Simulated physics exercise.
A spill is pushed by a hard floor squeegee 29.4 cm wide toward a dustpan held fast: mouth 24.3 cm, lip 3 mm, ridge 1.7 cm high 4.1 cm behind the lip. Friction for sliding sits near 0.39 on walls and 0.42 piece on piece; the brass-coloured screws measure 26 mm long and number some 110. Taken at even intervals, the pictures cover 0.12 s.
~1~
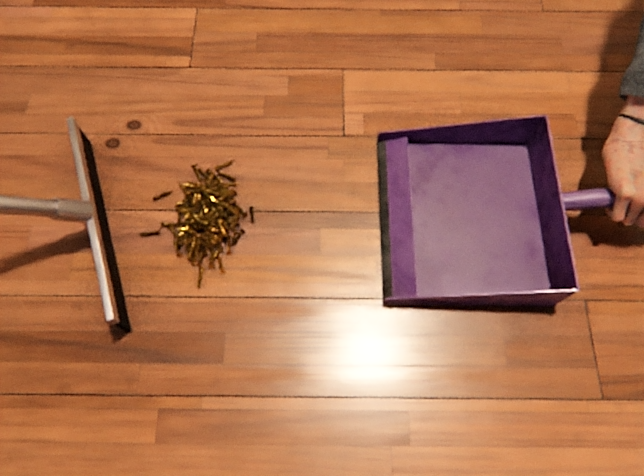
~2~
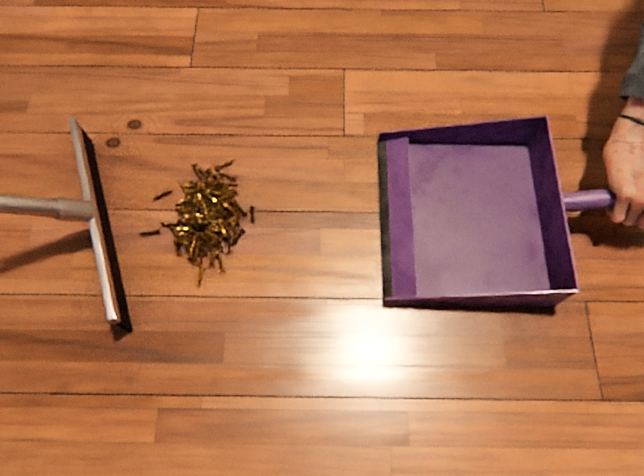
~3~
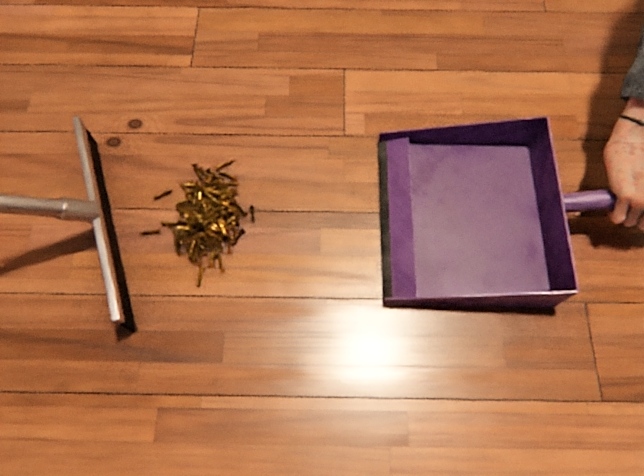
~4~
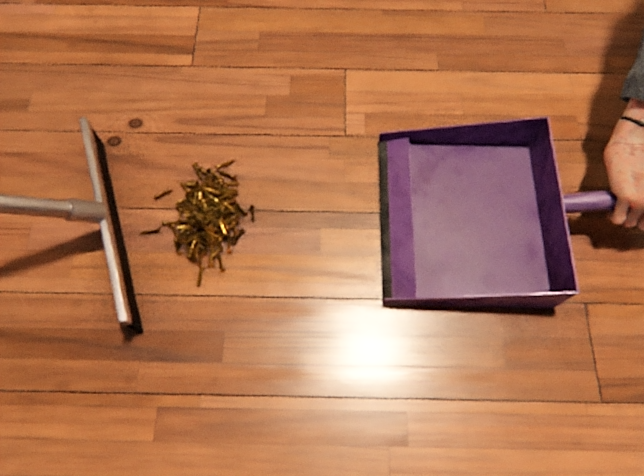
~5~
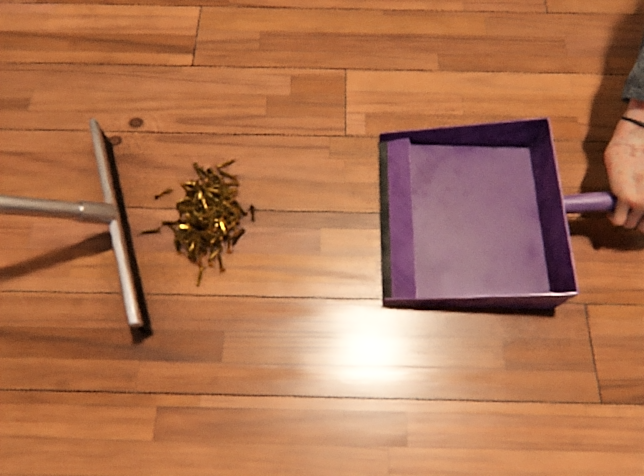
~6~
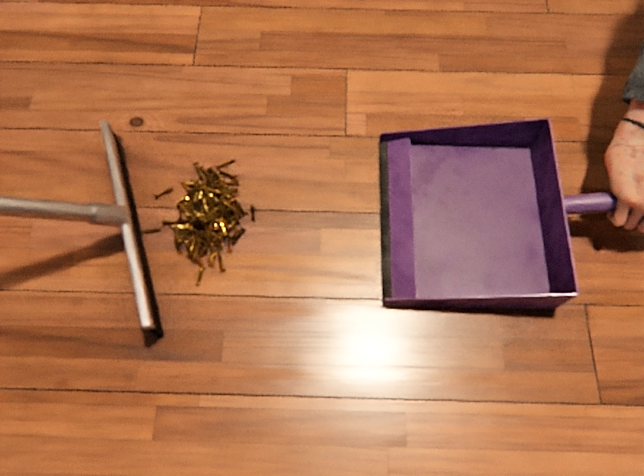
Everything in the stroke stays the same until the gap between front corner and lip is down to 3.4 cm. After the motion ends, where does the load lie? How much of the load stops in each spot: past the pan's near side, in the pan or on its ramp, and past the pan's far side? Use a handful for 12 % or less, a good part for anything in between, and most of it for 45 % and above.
My call is near side: A handful; pan: A handful; far side: A handful.
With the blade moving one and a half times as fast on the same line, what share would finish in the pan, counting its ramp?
I'd put it at close to 5 per cent.
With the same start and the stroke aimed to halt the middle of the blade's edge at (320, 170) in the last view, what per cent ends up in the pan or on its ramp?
Some 5 per cent.
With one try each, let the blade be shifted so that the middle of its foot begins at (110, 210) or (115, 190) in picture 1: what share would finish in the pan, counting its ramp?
Close to 0 in a hundred, then close to 0 in a hundred.
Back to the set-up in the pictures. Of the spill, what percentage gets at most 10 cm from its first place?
I'd estimate roughly 5 per cent.
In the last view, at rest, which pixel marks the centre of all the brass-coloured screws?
Centre at rest, approx.: (333, 210) px.
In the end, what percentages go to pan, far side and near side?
Near: 5; pan: 0; far: 5 (percent).
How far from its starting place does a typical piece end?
Median: Approx. 18 cm.
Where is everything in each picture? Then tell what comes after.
Blade from (113, 319) to (74, 125), moved 0.0 cm, 0 of the pieces shifted so far; middle of the pieces at (205, 211); pan at (474, 219), in the first frame.
Blade from (115, 319) to (76, 124), moved 0.2 cm, 0 of the pieces shifted so far; middle of the pieces at (205, 211), in the second frame.
Blade from (119, 319) to (80, 124), moved 0.7 cm, 0 of the pieces shifted so far; middle of the pieces at (205, 210), in the third frame.
Blade from (126, 321) to (87, 125), moved 1.7 cm, 0 of the pieces shifted so far; middle of the pieces at (205, 210), in the fourth frame.
Blade from (136, 323) to (96, 126), moved 2.9 cm, 0 of the pieces shifted so far; middle of the pieces at (206, 210), in the fifth frame.
Blade from (149, 325) to (107, 128), moved 4.5 cm, 0 of the pieces shifted so far; middle of the pieces at (206, 209); pan at (475, 221), in the sixth frame.
Then, 0.19 s after the last picture, middle of the blade 20 cm from the lip; 0 % over the lip, far side 0 %, near side 0 %.
Then, 0.30 s after the last picture, middle of the blade 12 cm from the lip; 0 % over the lip, far side 0 %, near side 0 %.
Then, 0.56 s after the last picture, middle of the blade 8 cm from the lip; 0 % over the lip, far side 5 %, near side 0 %.
In the end, near side 5 %, pan 0 %, far side 5 %, in front of the lip or behind the blade 90 %.
